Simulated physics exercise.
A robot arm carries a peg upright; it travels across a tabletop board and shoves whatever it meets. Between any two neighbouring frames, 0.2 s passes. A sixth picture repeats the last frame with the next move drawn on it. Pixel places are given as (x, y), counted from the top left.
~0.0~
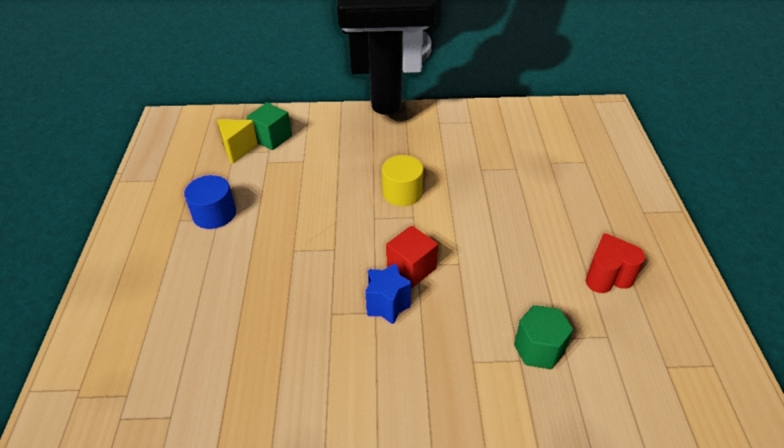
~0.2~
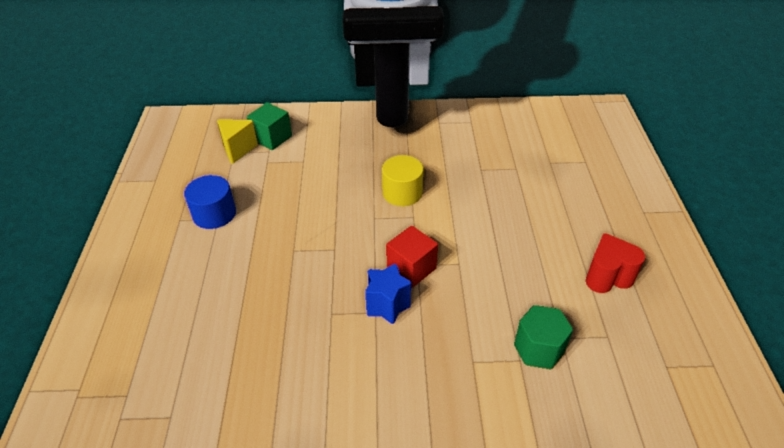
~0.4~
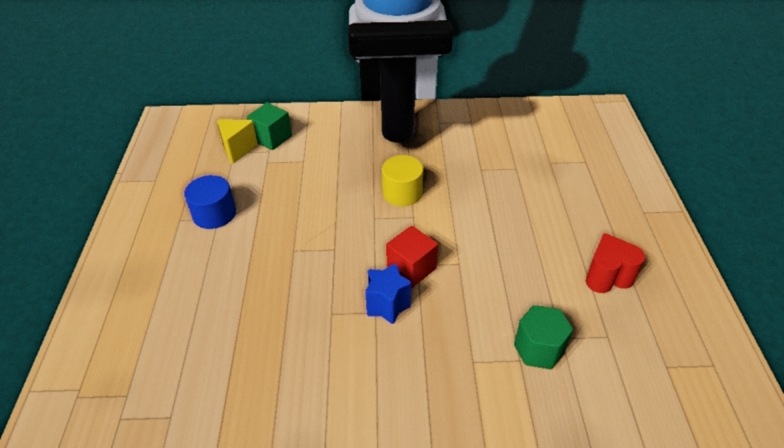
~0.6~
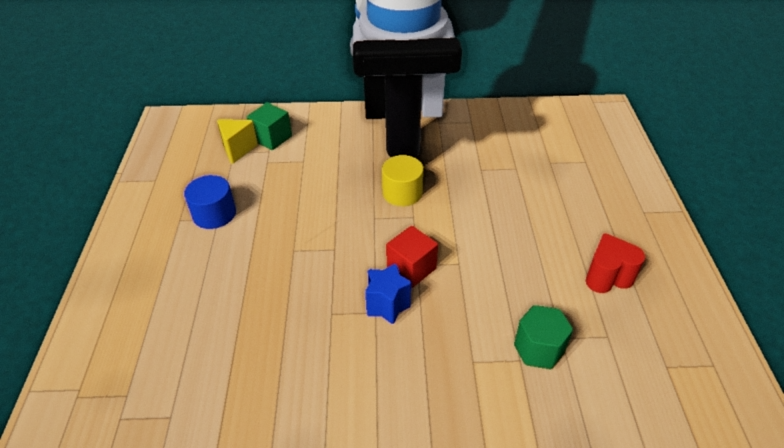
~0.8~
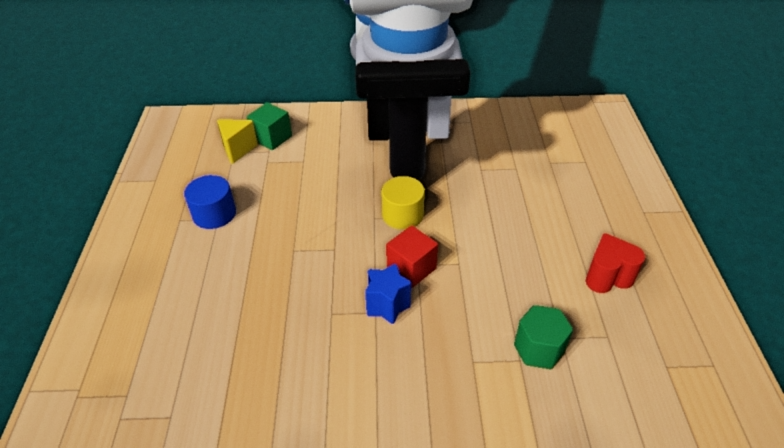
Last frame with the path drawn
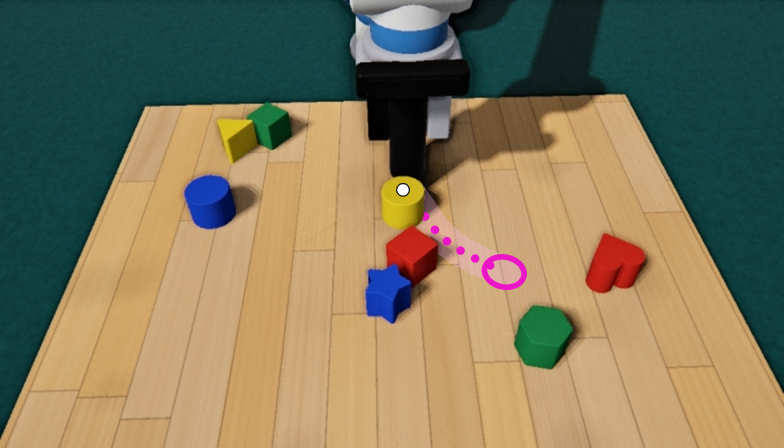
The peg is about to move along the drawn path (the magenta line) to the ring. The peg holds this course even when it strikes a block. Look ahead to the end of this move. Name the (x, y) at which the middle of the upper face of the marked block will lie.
It should be at about (404, 223).
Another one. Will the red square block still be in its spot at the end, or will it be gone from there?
The block you're asking about gets moved.
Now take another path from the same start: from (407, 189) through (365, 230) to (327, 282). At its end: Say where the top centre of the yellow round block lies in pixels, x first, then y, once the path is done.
My best guess is (385, 237).
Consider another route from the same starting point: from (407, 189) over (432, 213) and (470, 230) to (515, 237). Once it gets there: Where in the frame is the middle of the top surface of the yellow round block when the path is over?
The point I'd pick in the picture is (409, 210).
Drawn move, from (407, 189) through (427, 219) and (458, 249) to (504, 272); the dot is on the yellow round block.
The first path, step by step. One third of the way, peg at (428, 204); yellow round block at (403, 217); red square block at (410, 253), turned 15° anticlockwise.
Two thirds of the way, peg at (460, 233); blue star-shaped block at (386, 286); yellow round block at (404, 223); red square block at (406, 255), turned 35° anticlockwise.
At the end, peg at (507, 256); blue star-shaped block at (386, 286); yellow round block at (404, 223); red square block at (406, 255), turned 35° anticlockwise; green hexagonal block still.
